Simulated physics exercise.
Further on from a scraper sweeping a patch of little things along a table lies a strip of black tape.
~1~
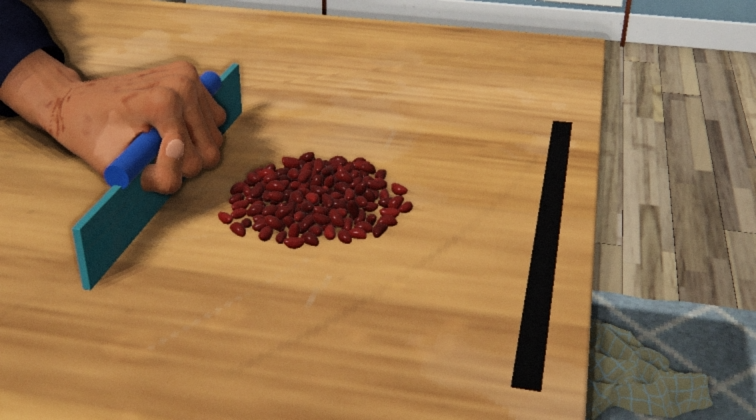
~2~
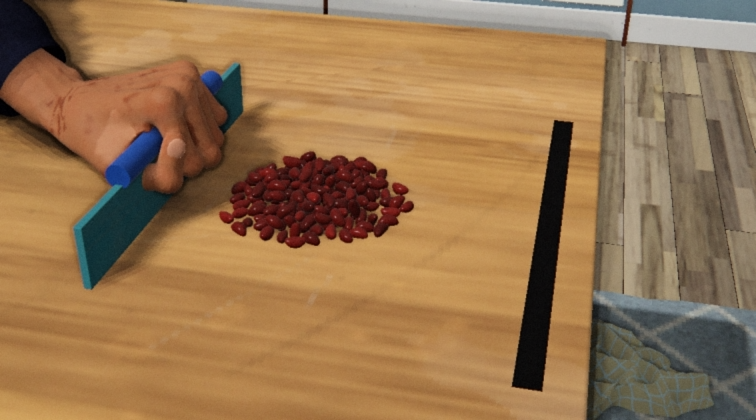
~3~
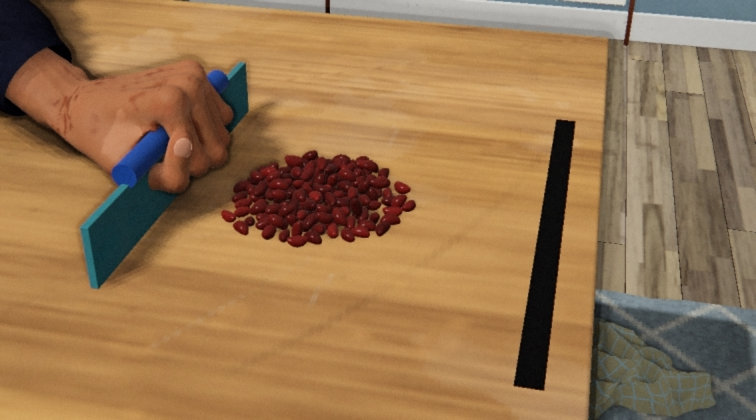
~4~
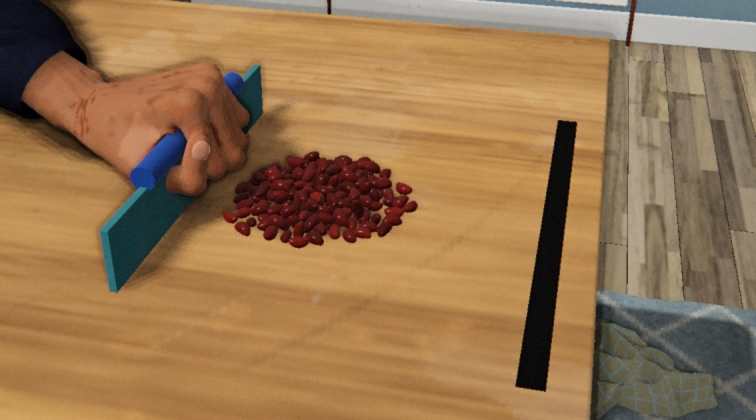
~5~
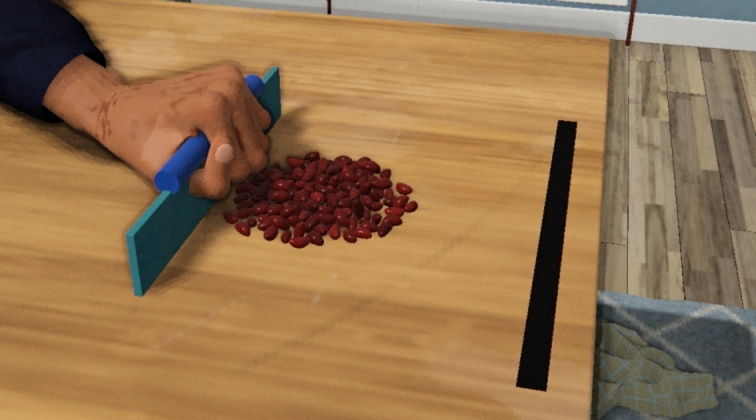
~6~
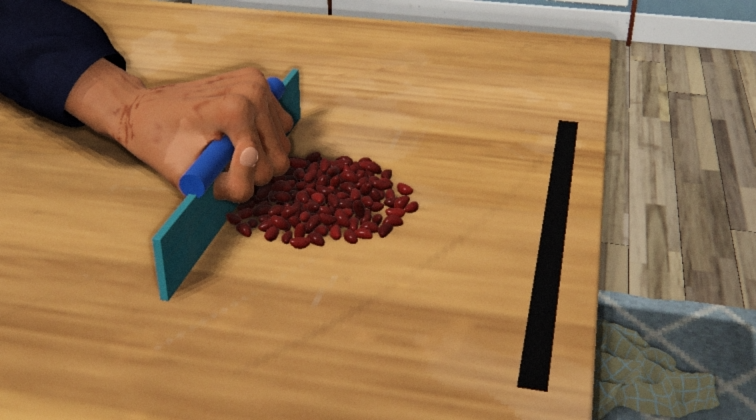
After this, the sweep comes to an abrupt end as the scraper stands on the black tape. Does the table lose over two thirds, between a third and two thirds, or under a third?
It loses over two thirds.
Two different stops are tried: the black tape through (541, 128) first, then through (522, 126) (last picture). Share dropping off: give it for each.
First try about 50 per cent, second about 20 per cent.
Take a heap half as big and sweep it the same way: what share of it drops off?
Near 70 per cent of the pieces.
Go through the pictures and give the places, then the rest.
In the first picture, scraper at (96, 241), at rest; black tape at (561, 131), about two fingers from the edge; edge at (595, 239); the heap at (325, 200), kidney beans.
In the second picture, scraper at (97, 241), at rest.
In the third picture, scraper at (104, 240); the heap at (328, 198).
In the fourth picture, scraper at (123, 243).
In the fifth picture, scraper at (147, 247); the heap at (330, 199).
In the sixth picture, scraper at (173, 251); black tape at (567, 131); edge at (602, 239); the heap at (330, 200).
Soon after the last picture, scraper still moving, near (406, 158); heap all on the table, its front near (528, 213).
A little later, scraper stopped at the black tape; heap about two thirds over the edge.
Later still, scraper stopped at the black tape; heap most over the edge.
At rest, scraper stopped at the black tape; heap most over the edge.
